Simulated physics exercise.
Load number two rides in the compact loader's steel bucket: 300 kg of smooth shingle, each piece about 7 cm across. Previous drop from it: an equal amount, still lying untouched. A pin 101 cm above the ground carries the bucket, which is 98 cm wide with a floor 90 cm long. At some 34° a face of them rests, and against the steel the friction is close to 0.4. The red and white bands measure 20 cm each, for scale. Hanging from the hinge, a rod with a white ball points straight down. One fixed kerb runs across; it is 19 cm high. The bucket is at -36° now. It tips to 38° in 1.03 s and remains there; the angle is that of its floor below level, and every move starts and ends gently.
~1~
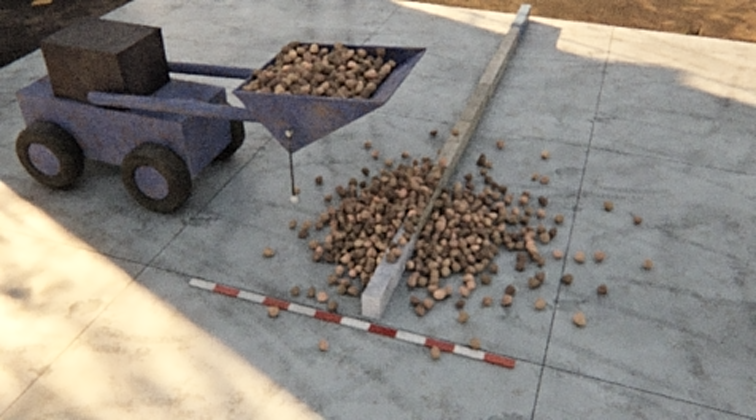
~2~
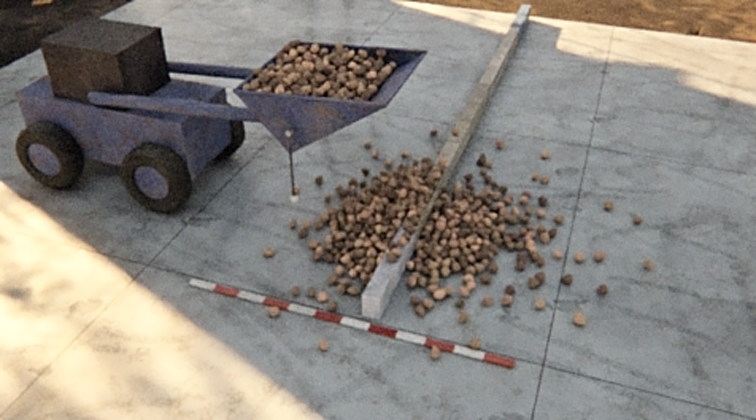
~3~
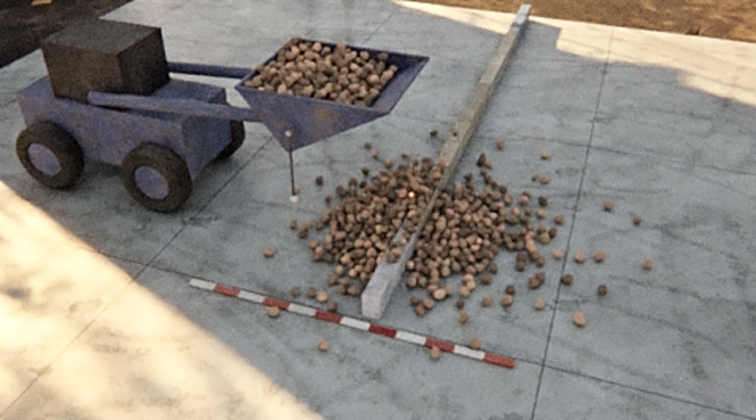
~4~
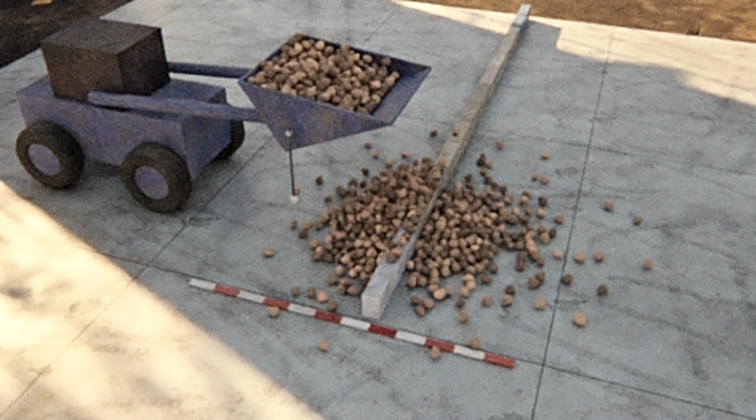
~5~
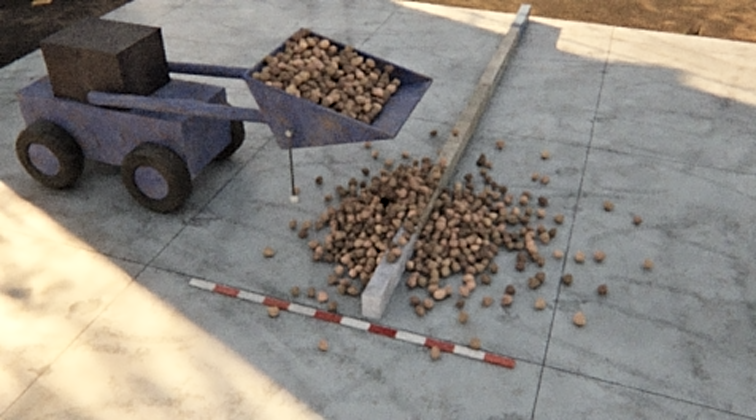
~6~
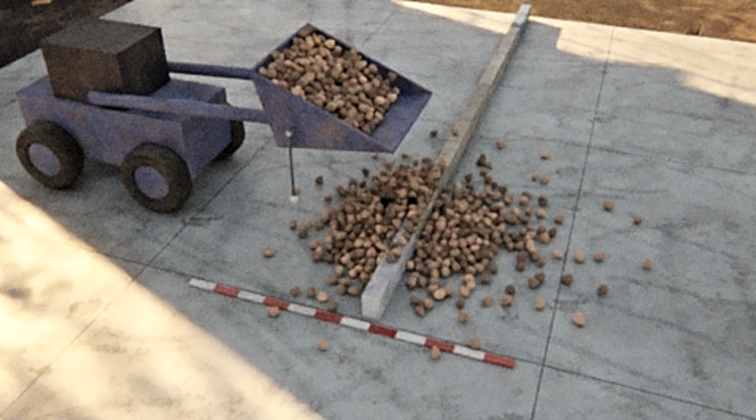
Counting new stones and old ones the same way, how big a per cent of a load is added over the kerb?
55 per cent, roughly.
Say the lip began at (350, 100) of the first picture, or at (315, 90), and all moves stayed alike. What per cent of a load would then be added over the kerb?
15 % and 0 %.
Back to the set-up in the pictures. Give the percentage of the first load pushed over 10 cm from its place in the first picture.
Close to 15 in a hundred of them.
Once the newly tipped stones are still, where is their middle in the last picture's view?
They come to rest centred about (430, 218).
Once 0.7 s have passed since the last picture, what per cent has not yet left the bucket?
Held: Around 65 % of the load.
Then, 0.3 s after the last picture the floor is at 26°; in per cent of one load, 100 in the bucket, 65 on this side of the kerb, 35 over the kerb; the foremost stones are at (604, 259).
Then, 0.7 s after the last picture the floor is at 38°; in per cent of one load, 63 in the bucket, 100 on this side of the kerb, 37 over the kerb; the foremost stones are at (604, 259).
Then, 1.0 s after the last picture the floor is at 38°; in per cent of one load, 14 in the bucket, 115 on this side of the kerb, 70 over the kerb; the foremost stones are at (604, 259).
Then, 3.5 s after the last picture the floor is at 38°; in per cent of one load, 0 in the bucket, 110 on this side of the kerb, 90 over the kerb; the foremost stones are at (608, 275). Net gain over the kerb, 55.
